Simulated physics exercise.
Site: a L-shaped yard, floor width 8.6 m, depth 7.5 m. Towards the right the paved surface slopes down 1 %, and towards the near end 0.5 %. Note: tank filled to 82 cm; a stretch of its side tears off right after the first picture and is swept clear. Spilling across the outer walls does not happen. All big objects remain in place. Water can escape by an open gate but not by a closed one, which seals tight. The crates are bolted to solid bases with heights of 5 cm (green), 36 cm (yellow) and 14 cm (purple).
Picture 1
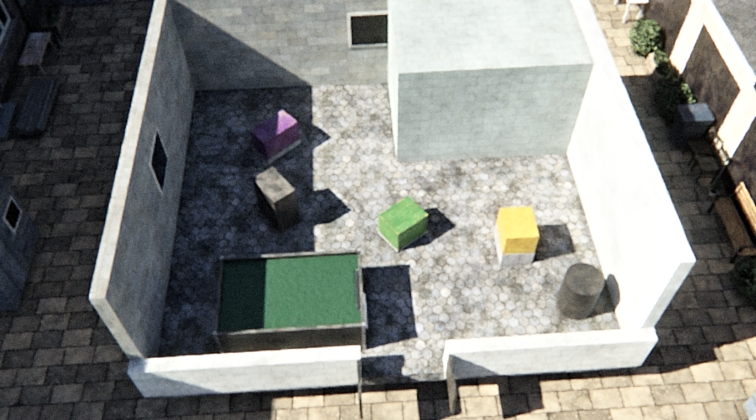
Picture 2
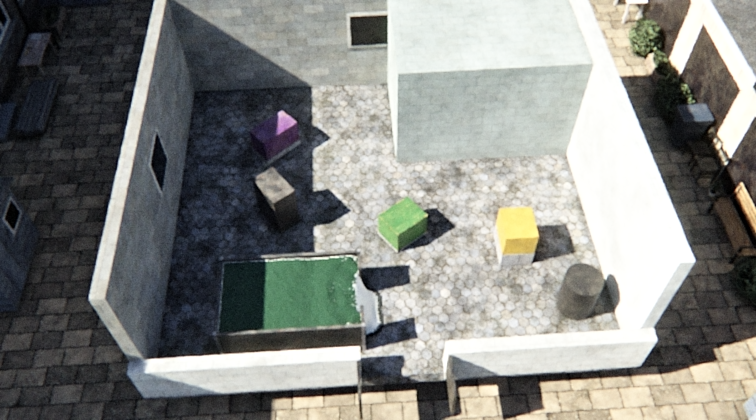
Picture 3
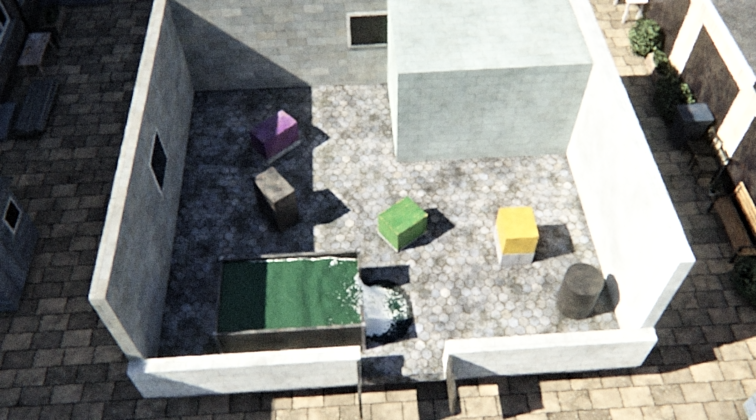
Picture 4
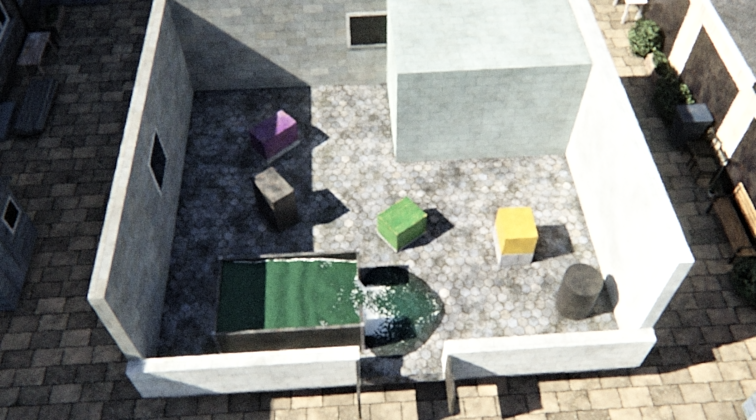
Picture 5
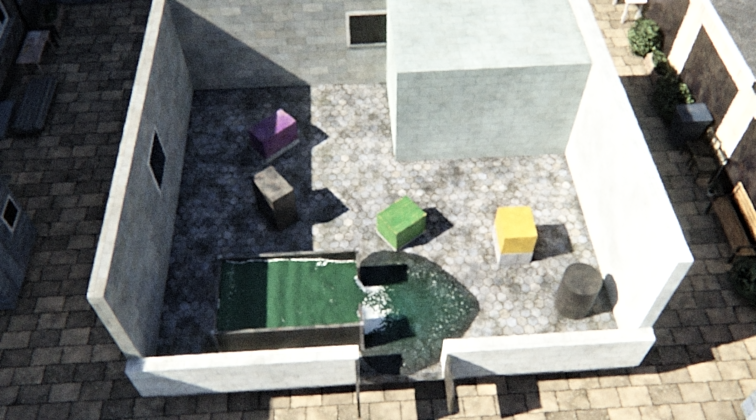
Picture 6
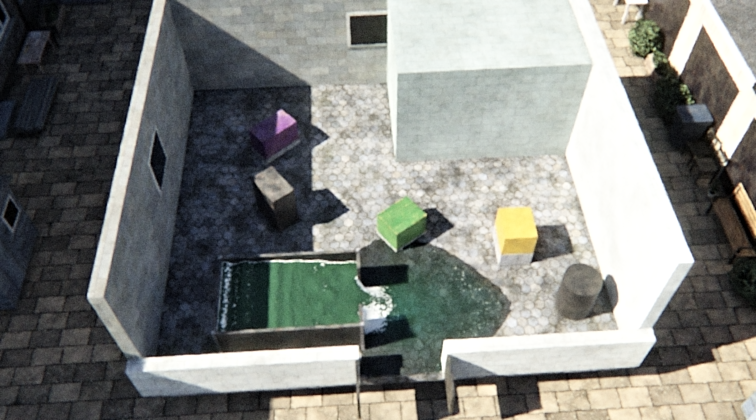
Green water pours from the right side of a tank and spreads rightward across a walled yard.
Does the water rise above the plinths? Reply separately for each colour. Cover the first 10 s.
The green crate gets wet; the yellow crate stays dry; the purple crate stays dry.
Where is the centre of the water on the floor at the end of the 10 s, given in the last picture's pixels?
The water's centre sits at about (421, 252).
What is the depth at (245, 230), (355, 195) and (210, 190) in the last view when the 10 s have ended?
Depths in turn: Roughly 1, 4 and 2 centimetres.
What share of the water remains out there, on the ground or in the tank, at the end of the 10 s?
Share still there: About 92 %.
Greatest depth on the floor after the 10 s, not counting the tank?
About 16 cm.
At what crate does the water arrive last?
That would be the purple one.
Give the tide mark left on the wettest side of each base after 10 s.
Topping out, green sees 13, yellow sees 26 and purple sees 9, all in cm.
A moment later water covers 25 % of the floor and is deepest (42 cm) near (371, 311); green plinth reached, yellow plinth reached, purple plinth not reached.
Soon after water covers 30 % of the floor and is deepest (44 cm) near (616, 341); green plinth reached, yellow plinth reached, purple plinth not reached.
Next water covers 35 % of the floor and is deepest (34 cm) near (611, 323); green plinth reached, yellow plinth reached, purple plinth not reached.
Later on water covers 45 % of the floor and is deepest (22 cm) near (573, 197); green plinth reached, yellow plinth reached, purple plinth not reached.
At the end water covers 75 % of the floor and is deepest (16 cm) near (609, 350); highest at the green plinth 13 cm, highest at the yellow plinth 26 cm, highest at the purple plinth 9 cm.
